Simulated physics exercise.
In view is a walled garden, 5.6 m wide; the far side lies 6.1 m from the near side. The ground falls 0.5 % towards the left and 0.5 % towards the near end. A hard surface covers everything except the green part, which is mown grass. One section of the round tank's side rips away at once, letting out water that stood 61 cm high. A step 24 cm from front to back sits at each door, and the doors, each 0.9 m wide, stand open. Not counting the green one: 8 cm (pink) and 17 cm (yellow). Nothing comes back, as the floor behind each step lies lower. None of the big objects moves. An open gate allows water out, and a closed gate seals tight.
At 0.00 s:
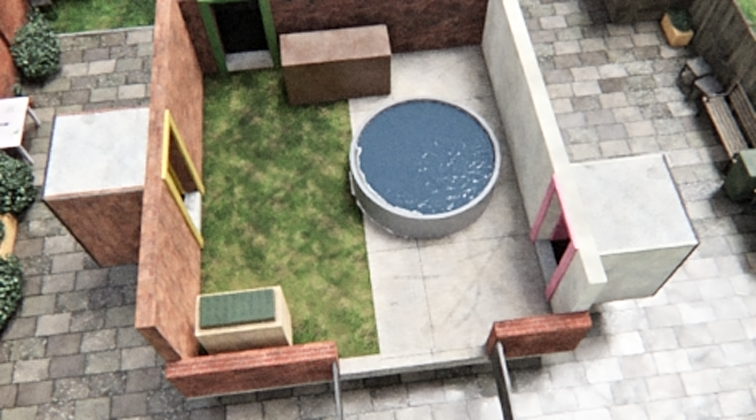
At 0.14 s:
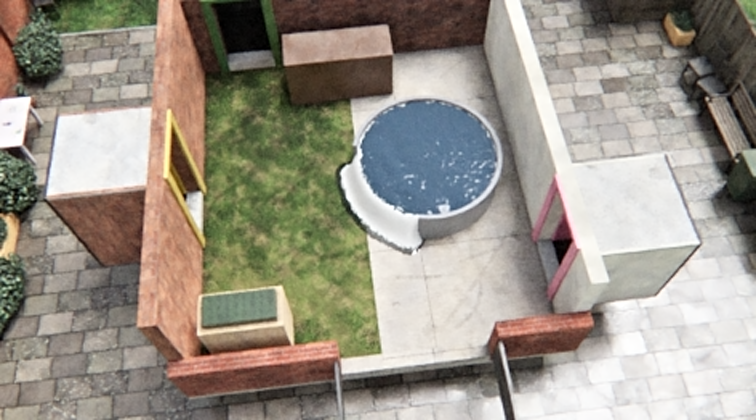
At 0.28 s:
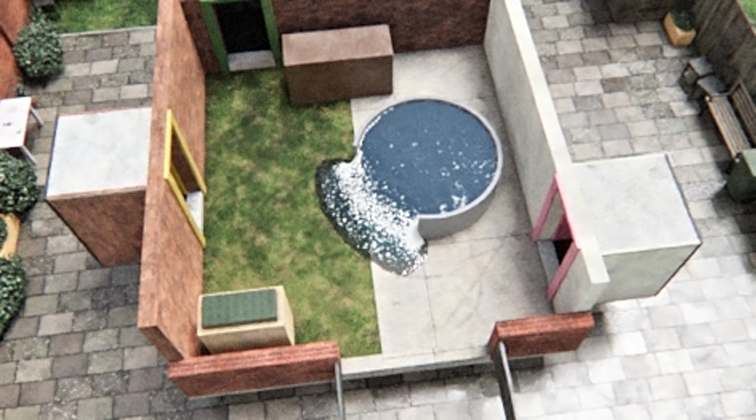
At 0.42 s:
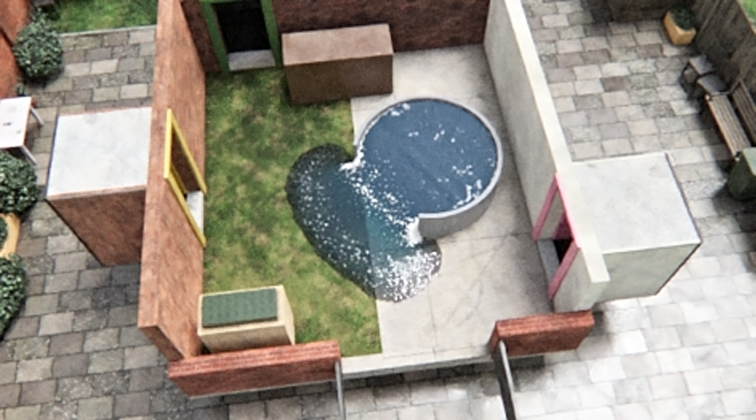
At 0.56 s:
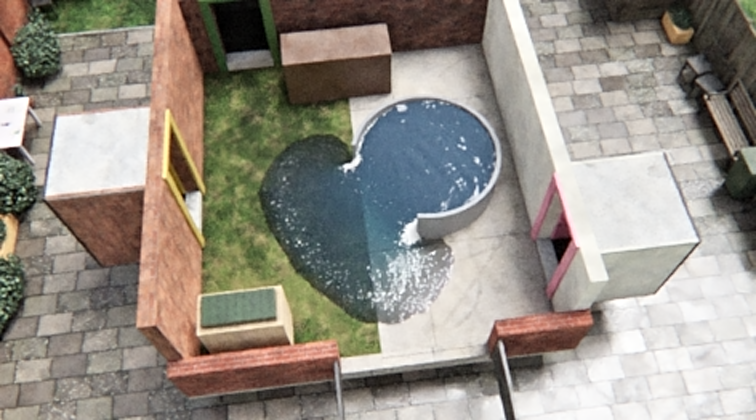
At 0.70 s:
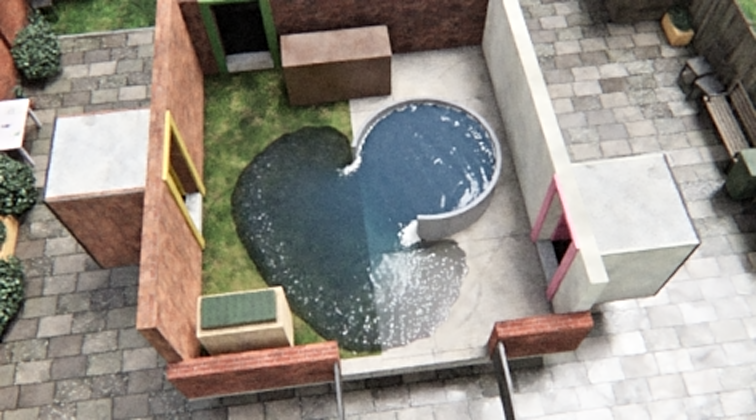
Water bursts from the lower left side of a round grey tank in a walled garden, seen from a high, still camera looking down. The tank stands on pale paving beside mown grass, with a yellow-framed door at left, a green one at the back, and a pink one at right. A frothy tongue spills out, then widens into a dark, rounded sheet across grass and paving.
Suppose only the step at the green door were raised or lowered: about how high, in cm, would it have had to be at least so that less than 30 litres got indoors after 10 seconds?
It would have had to be about 9 cm high.
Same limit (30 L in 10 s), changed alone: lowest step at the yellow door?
The yellow one would have to be about 15 cm high.
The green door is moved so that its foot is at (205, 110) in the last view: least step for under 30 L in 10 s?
It needs roughly 9.0 cm.
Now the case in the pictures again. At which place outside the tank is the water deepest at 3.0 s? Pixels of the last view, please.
(201, 365).
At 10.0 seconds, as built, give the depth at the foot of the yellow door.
10.0 cm.
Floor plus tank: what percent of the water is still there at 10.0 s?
Something like 74 per cent of it remains.
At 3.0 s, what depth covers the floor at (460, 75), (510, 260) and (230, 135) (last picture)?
About 0, 0 and 8 cm respectively.
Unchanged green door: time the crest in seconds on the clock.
Around 6.0 s, give or take.
After 1.4 s water covers 45 % of the floor, deepest (26 cm) near (371, 222); it has not reached the green door.
After 3.0 s water covers 50 % of the floor, deepest (38 cm) near (201, 365); it has not reached the green door.
After 10.0 s water covers 100 % of the floor, deepest (10 cm) near (202, 270); 8 cm at the green door, 0 litres in over its 22 cm step.
At the green door as built, the water arrived by 4.2 s and peaked near 15 cm at 6.0 s.
Run again over the same 10 s with other heights there, 47 litres in over 8 cm, 17 litres over 10.5 cm. The limit of 30 litres is kept from about 9 cm up.
